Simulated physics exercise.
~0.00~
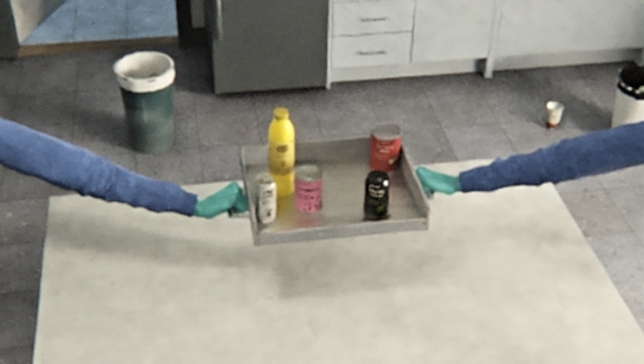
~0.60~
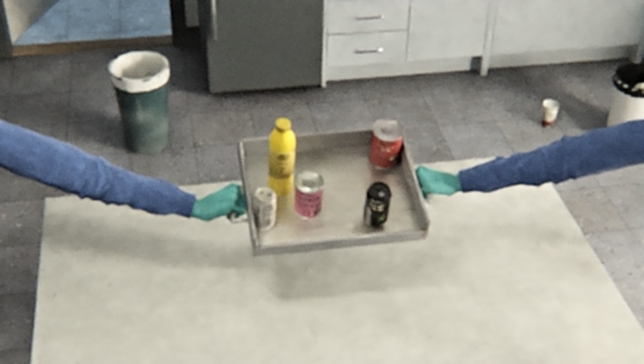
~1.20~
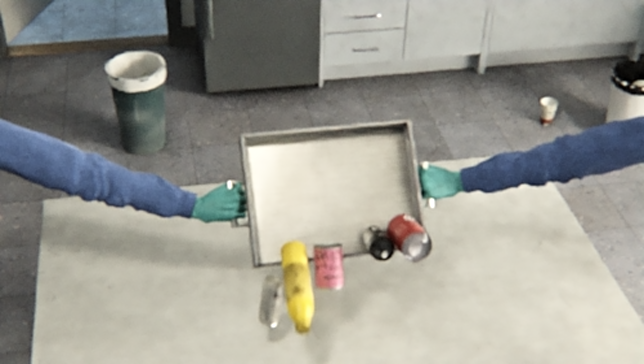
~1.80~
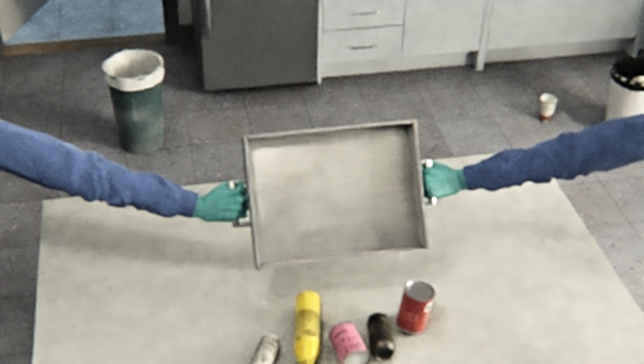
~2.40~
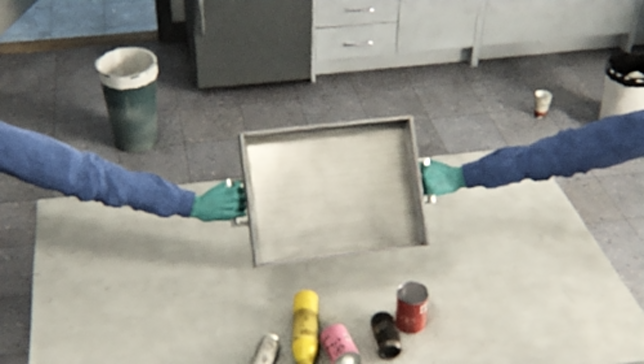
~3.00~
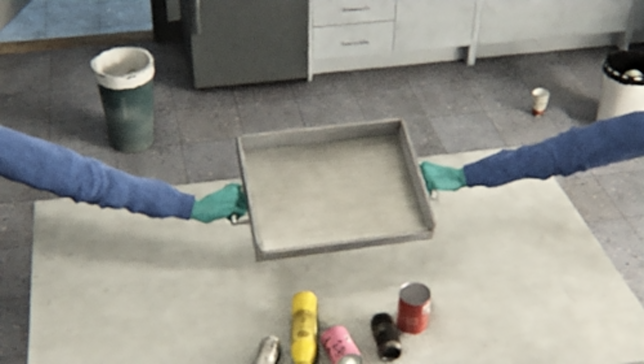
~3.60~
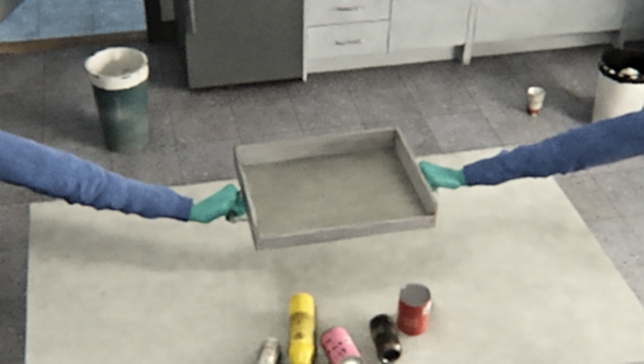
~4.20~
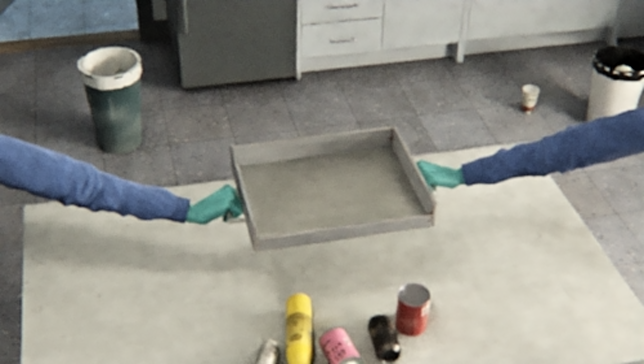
Two gloved hands tip a tray forward, spilling all five containers onto the table, then level it.
